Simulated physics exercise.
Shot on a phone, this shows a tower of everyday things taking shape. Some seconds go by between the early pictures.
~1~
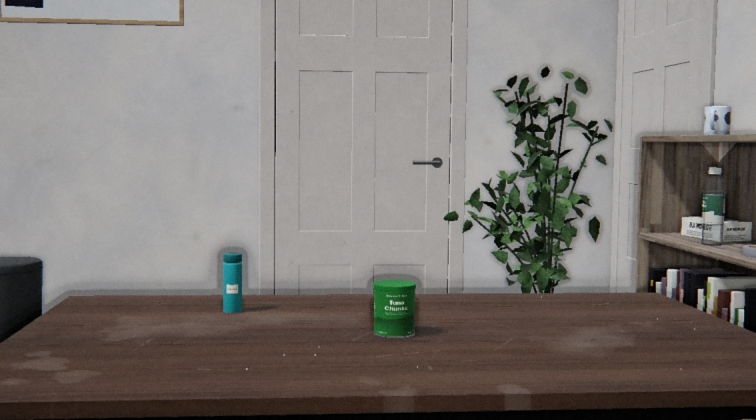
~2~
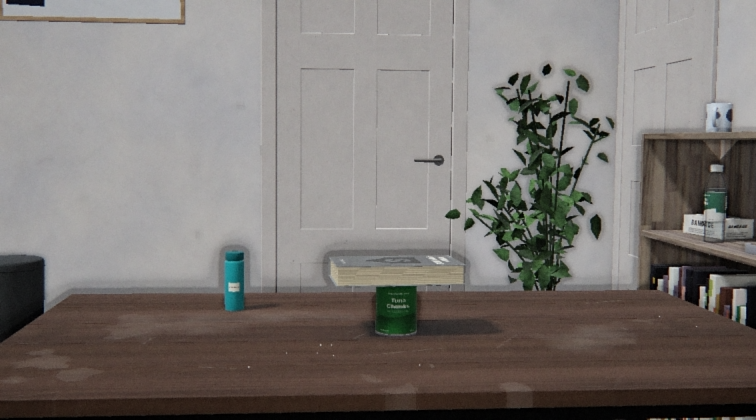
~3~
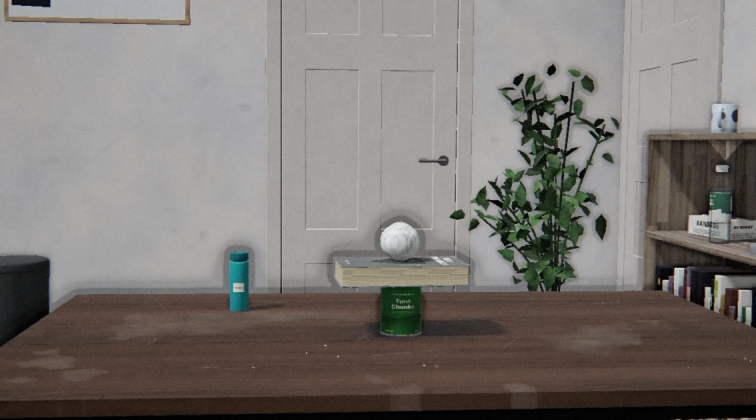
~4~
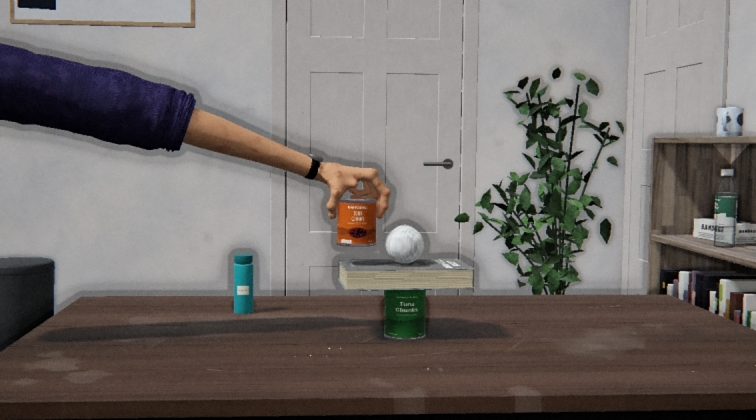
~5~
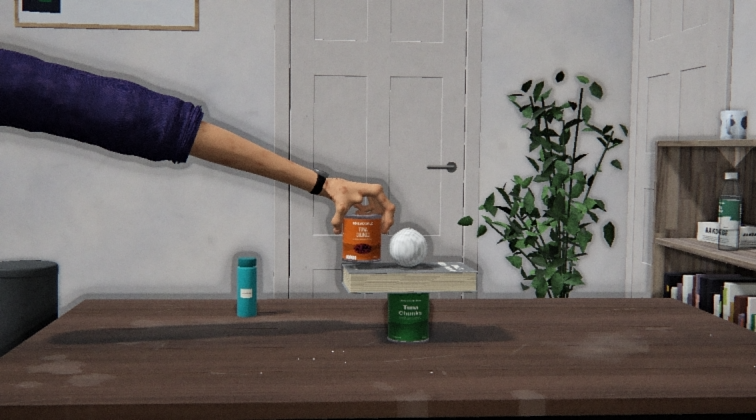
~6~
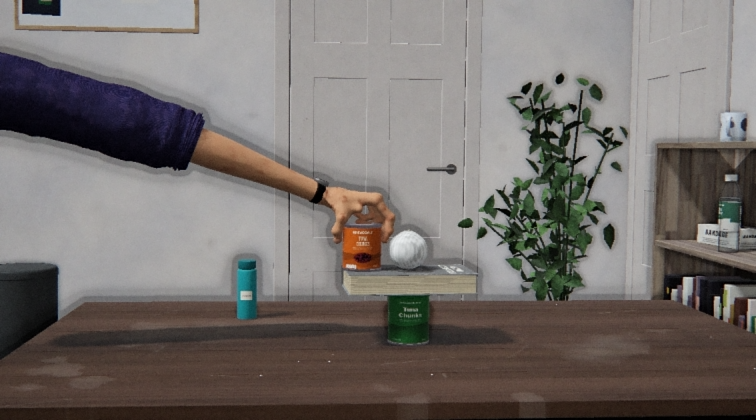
At the start, a green pot stands on a brown table, with a teal bottle to its left. A thick book then lies flat on the pot, and a white onion sits on the book. A purple-sleeved arm reaches in from the left and lowers an orange tin onto the book beside the onion, still gripping it.
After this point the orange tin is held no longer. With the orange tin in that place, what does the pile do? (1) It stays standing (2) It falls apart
1.
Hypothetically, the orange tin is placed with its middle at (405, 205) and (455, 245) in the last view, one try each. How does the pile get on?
Well, the first time it falls over, and the second time it stays steady.
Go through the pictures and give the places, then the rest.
In the first frame, the last thing is not in view yet; green pot (394, 309).
In the second frame, the last thing is not in view yet.
In the third frame, the last thing is not in view yet; green pot (401, 307).
In the fourth frame, on its way; orange tin (357, 222); white onion (405, 244).
In the fifth frame, on its way; orange tin (362, 237); green pot (408, 314).
In the sixth frame, set down, still held; orange tin (362, 247); white onion (408, 250).
Then, 0.20 s on from there, no change.
Then, 0.50 s on from there, orange tin resting near (361, 247).
In the end, all 5 unmoved. At the end, from the last picture's camera, orange tin near (361, 247). The pile holds.
